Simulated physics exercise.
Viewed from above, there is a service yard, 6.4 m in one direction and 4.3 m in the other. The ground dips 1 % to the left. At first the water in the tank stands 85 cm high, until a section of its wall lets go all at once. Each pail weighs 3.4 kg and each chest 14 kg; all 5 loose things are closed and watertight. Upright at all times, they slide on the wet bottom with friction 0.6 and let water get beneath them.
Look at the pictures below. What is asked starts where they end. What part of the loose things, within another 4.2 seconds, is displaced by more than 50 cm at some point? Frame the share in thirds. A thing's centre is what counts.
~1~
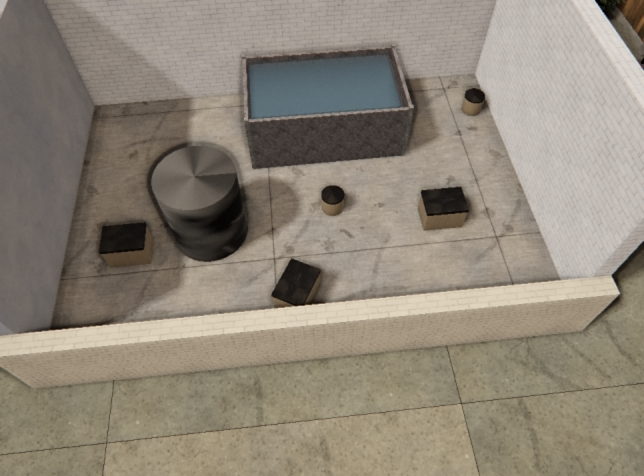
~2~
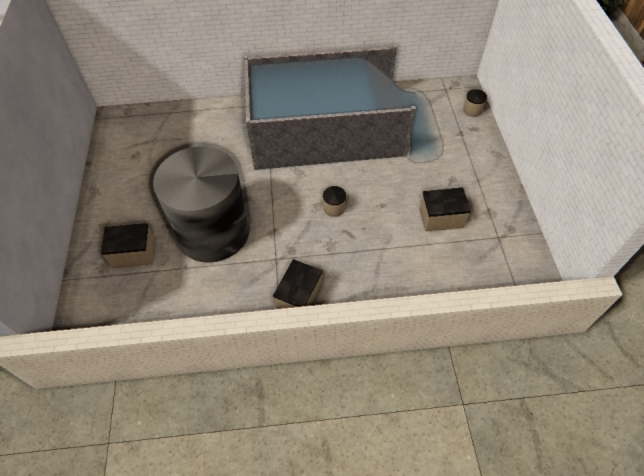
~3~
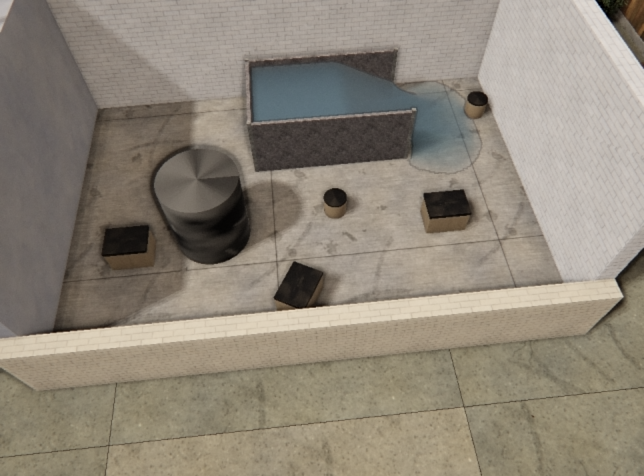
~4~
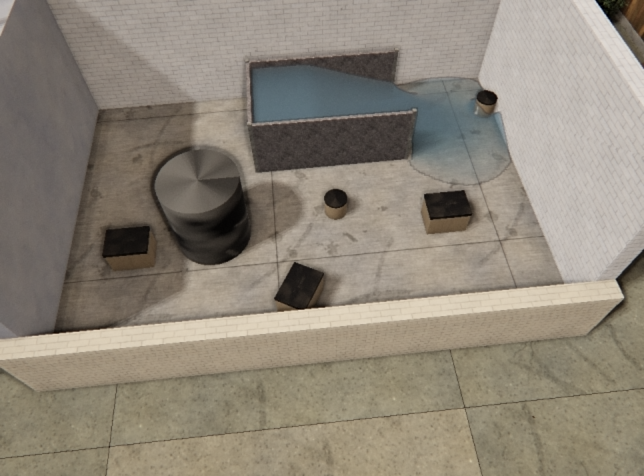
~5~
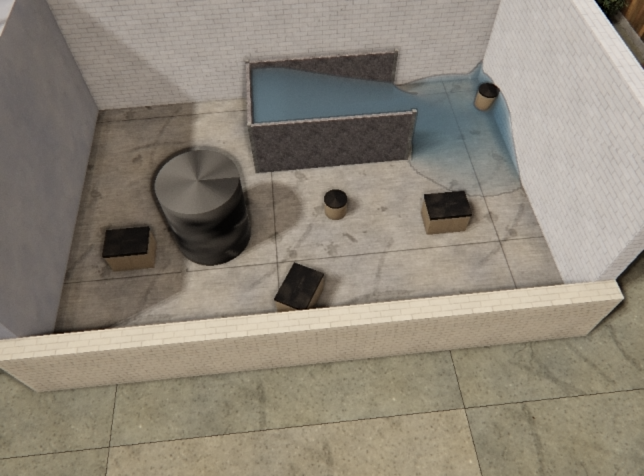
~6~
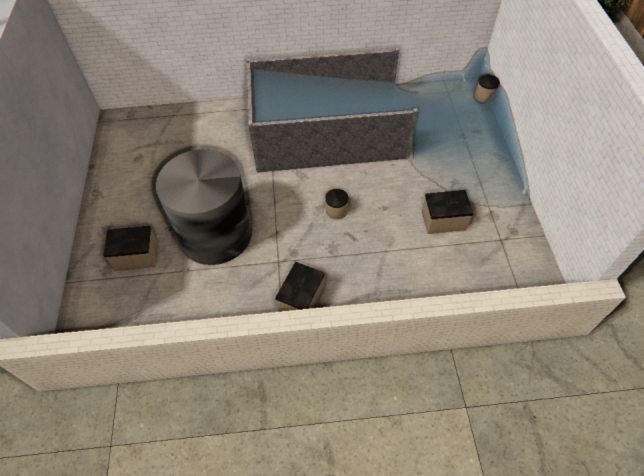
A third to two thirds.
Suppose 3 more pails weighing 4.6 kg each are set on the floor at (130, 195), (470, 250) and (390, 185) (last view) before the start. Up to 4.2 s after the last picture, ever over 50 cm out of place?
Result, one by one: Not exceeded, exceeded and not exceeded.
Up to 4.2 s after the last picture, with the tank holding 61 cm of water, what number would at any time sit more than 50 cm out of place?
3.
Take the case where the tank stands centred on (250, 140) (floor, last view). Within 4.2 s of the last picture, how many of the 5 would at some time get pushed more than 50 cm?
Result: 3 of them.
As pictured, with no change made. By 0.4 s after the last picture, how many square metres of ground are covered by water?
Roughly 7.0 m2 of it is wet.
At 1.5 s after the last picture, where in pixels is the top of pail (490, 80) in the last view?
Roughly at (453, 50).
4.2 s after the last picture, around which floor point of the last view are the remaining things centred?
About (254, 198).
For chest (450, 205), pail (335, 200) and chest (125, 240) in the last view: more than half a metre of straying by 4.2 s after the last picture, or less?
Taking them in turn, the answers are greater, smaller and smaller.
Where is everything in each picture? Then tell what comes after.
In the first frame, a pail at (475, 95), on the bottom; a chest at (297, 282), on the bottom; 2.9 m2 under water; 0 of 5 have shifted.
In the second frame, a pail at (477, 96) rests on the ground; a chest at (298, 282), on the bottom; 3.8 m2 under water; 0 of 5 have shifted.
In the third frame, a pail at (478, 98), on the bottom; a chest at (299, 284), on the bottom; water covers 5.0 m2; 0 of 5 have shifted.
In the fourth frame, a pail at (487, 97), on the bottom, 14 cm from its start; a chest at (300, 285), on the bottom; 6.1 m2 under water; 1 of 5 have shifted.
In the fifth frame, a pail at (489, 90) floats, 14 cm from its start; a chest at (299, 286) rests on the ground; 6.5 m2 under water; 1 of 5 have shifted.
In the sixth frame, a pail at (489, 81), afloat, 13 cm from its start; a chest at (301, 285), on the bottom; water covers 6.7 m2; 1 of 5 have shifted.
Then, 0.4 s after the last picture 0 of 5 are over 50 cm from their spots; 1 afloat.
Then, 1.5 s after the last picture 1 of 5 are over 50 cm from their spots; 1 afloat.
Then, 2.8 s after the last picture 3 of 5 are over 50 cm from their spots; 1 afloat.
Then, 4.2 s after the last picture 3 of 5 are over 50 cm from their spots, and 3 have been at some point; 4 afloat.
